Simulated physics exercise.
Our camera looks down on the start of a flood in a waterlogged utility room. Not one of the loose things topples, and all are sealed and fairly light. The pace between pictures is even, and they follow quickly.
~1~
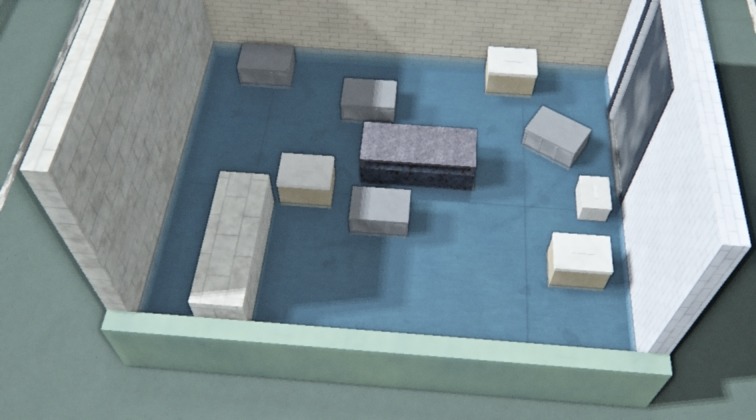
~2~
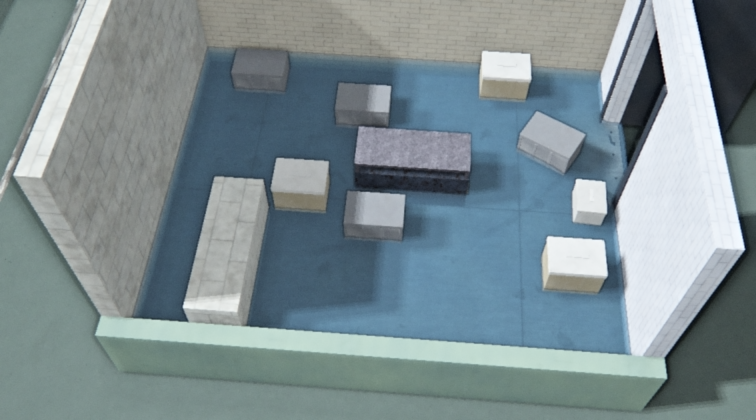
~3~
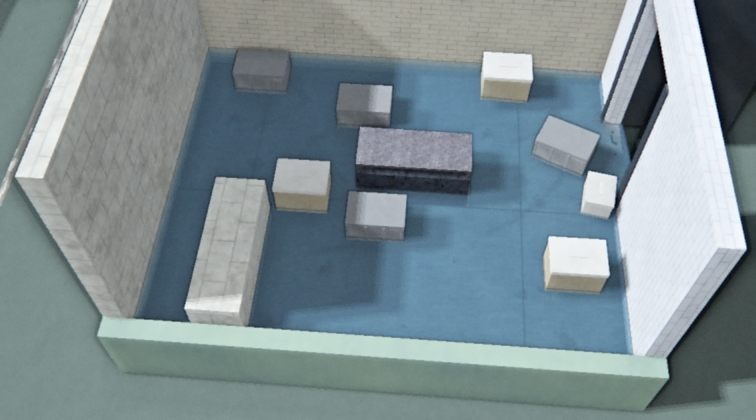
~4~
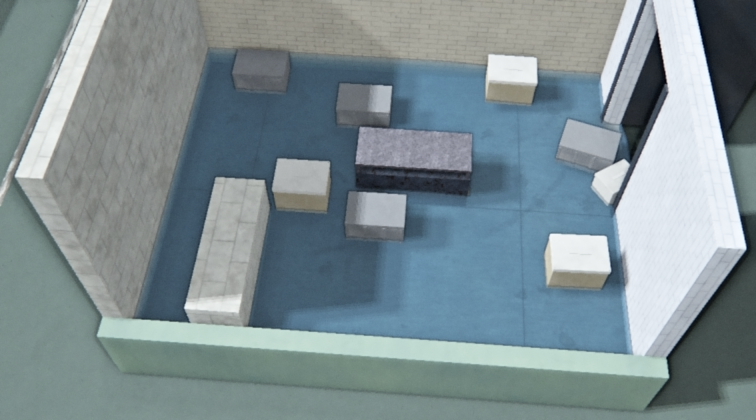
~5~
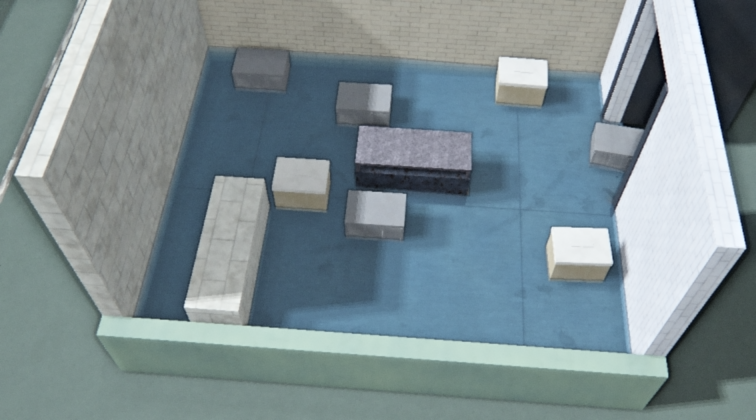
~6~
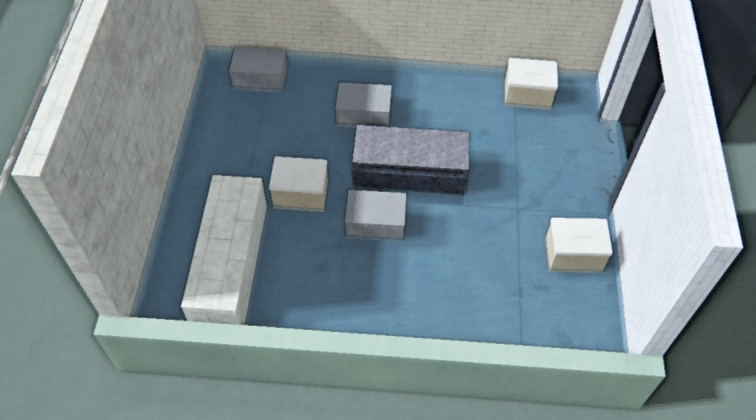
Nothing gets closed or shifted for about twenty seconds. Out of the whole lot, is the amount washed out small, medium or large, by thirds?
Large: Two thirds or more.
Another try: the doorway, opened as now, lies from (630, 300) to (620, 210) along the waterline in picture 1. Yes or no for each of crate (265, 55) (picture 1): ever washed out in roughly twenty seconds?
Answer: No.
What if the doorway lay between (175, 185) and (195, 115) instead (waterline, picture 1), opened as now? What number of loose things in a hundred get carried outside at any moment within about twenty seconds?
Close to 50 percent.
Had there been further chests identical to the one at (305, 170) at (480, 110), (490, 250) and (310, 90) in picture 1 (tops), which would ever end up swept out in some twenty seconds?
The three, in sequence: Departs, departs and departs.
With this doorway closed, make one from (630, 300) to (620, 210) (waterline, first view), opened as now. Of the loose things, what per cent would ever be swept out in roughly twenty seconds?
It comes to about 60 per cent.
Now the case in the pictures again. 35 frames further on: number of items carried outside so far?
By then the total stands at 6.
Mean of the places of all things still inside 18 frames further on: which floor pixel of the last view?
About (424, 170).
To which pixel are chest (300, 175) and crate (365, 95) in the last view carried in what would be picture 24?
Estimated: (364, 208); (538, 118).
A moment on, 2 of 8 are out; 6 afloat.
Next, 4 of 8 are out; 4 afloat.
Later, 6 of 8 are out; 2 afloat.
In the end, 6 of 8 are out; 2 afloat.
